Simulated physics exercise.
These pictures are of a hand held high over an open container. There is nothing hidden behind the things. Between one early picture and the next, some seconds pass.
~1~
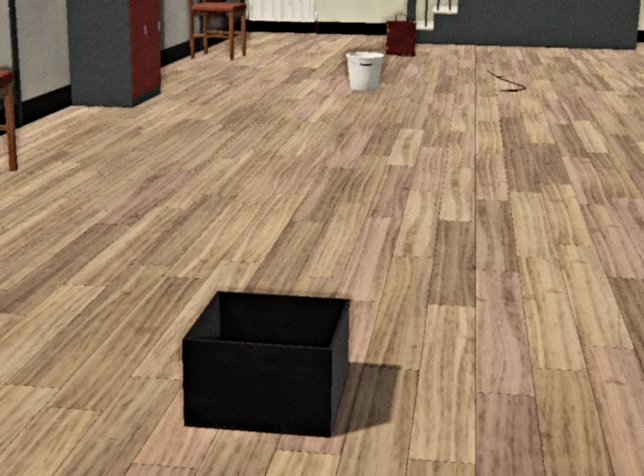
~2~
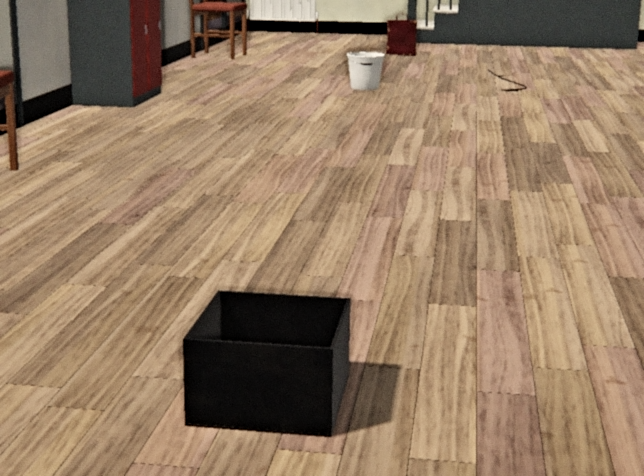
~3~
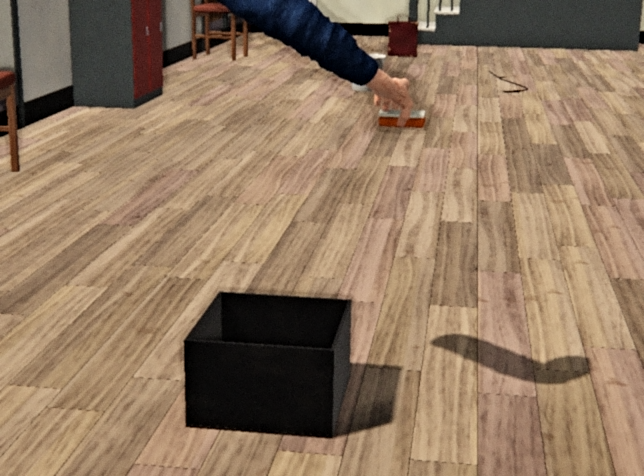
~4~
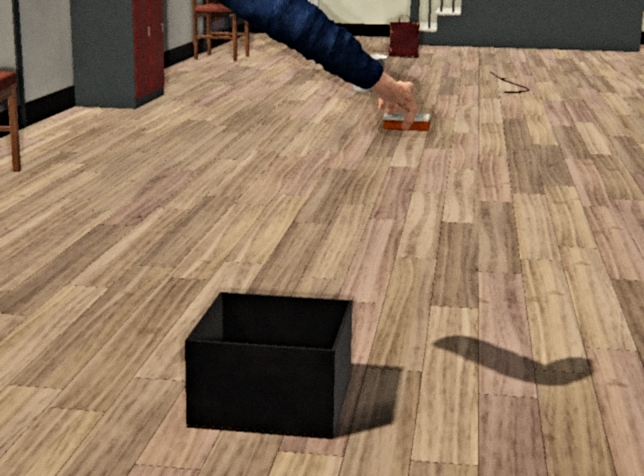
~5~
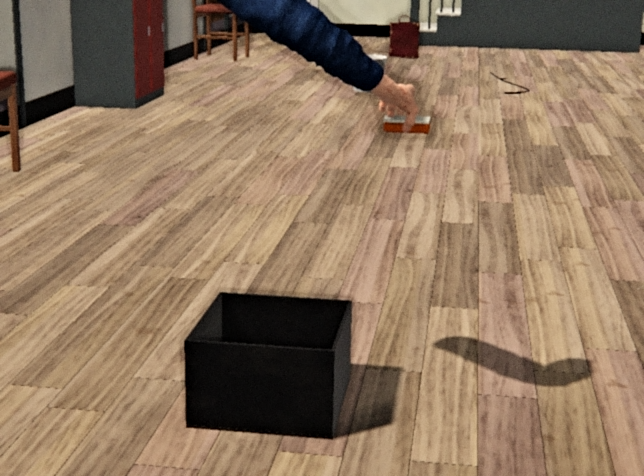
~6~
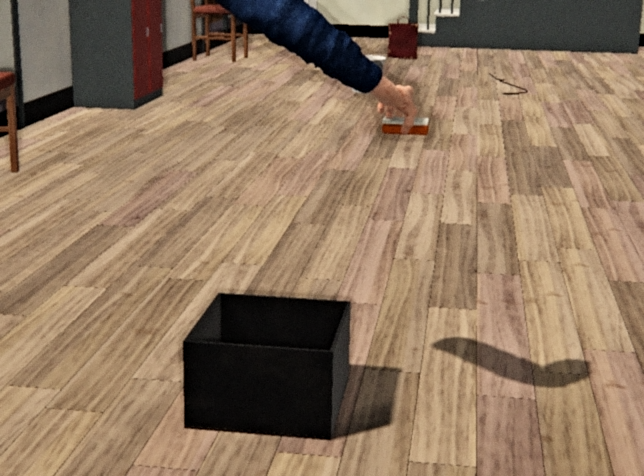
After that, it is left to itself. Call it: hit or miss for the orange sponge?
Miss.
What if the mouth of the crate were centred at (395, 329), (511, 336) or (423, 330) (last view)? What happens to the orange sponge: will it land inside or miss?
So, taking them in order, it drops in, it fails to go in and it drops in.
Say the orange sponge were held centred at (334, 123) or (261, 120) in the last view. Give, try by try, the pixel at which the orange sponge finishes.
First setting: About (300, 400); second: About (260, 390).
Then, 0.20 s after the last picture, orange sponge falling near (403, 179).
Then, 0.34 s after the last picture, orange sponge falling near (398, 306).
At rest, the orange sponge falls beside it, near (394, 407).
